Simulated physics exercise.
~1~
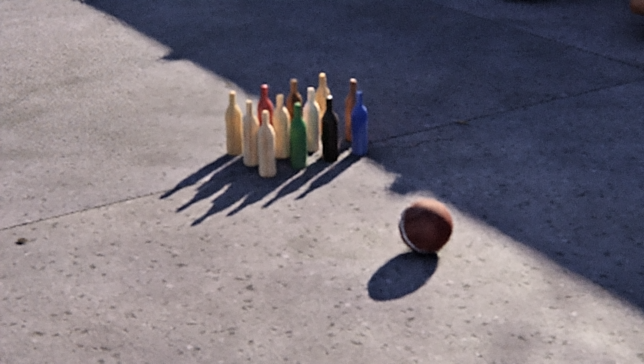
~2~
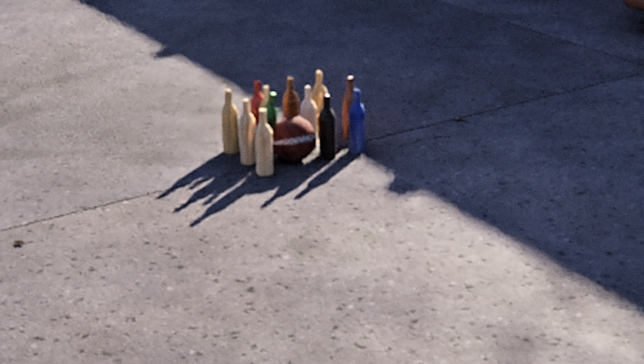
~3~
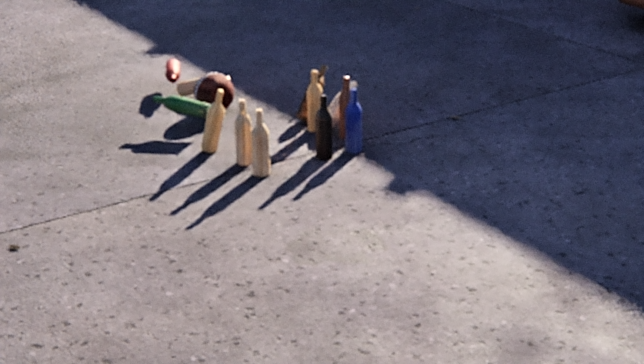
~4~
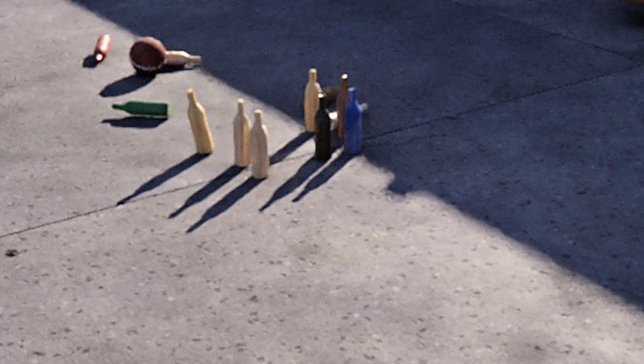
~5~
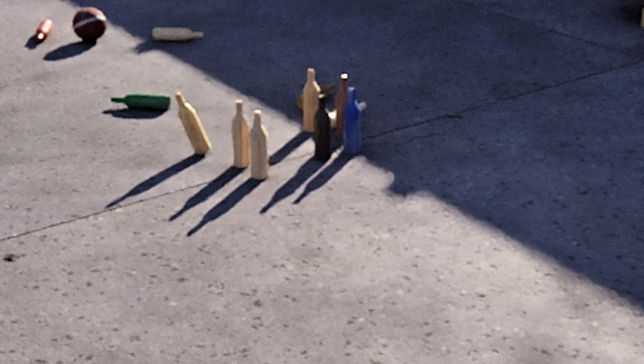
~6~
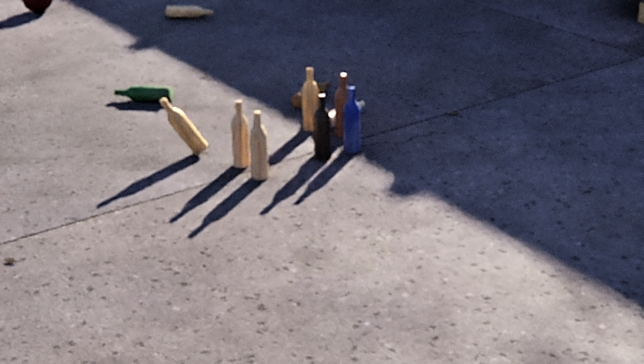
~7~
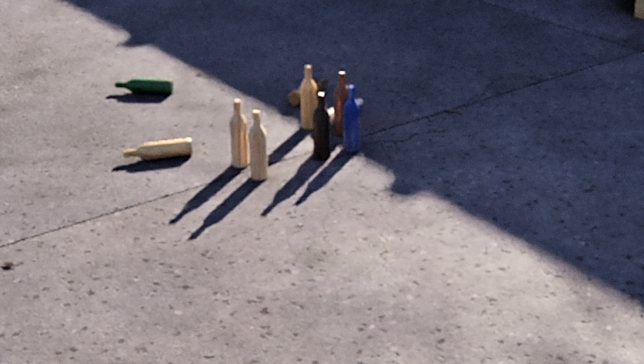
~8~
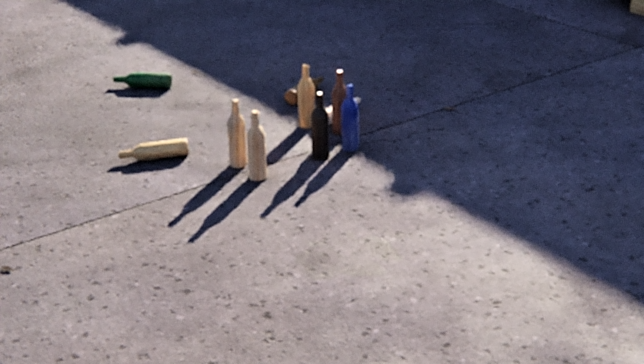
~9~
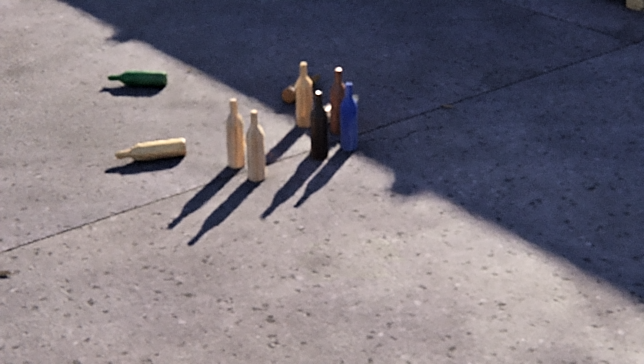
At first, a cluster of bottle-shaped skittles, mostly pale with red, green, black and blue ones among them, stands on sunlit paving while a dark reddish ball approaches from the lower right. The ball rolls up and left into the group, striking the green skittle and others. It bursts out the far side, carrying the red, green and a pale skittle leftward. As the ball rolls off toward the upper left corner, a pale skittle at the left leans further and topples. Finally, the ball is out of view, the green skittle lies flat, and the blue one still stands among several others.
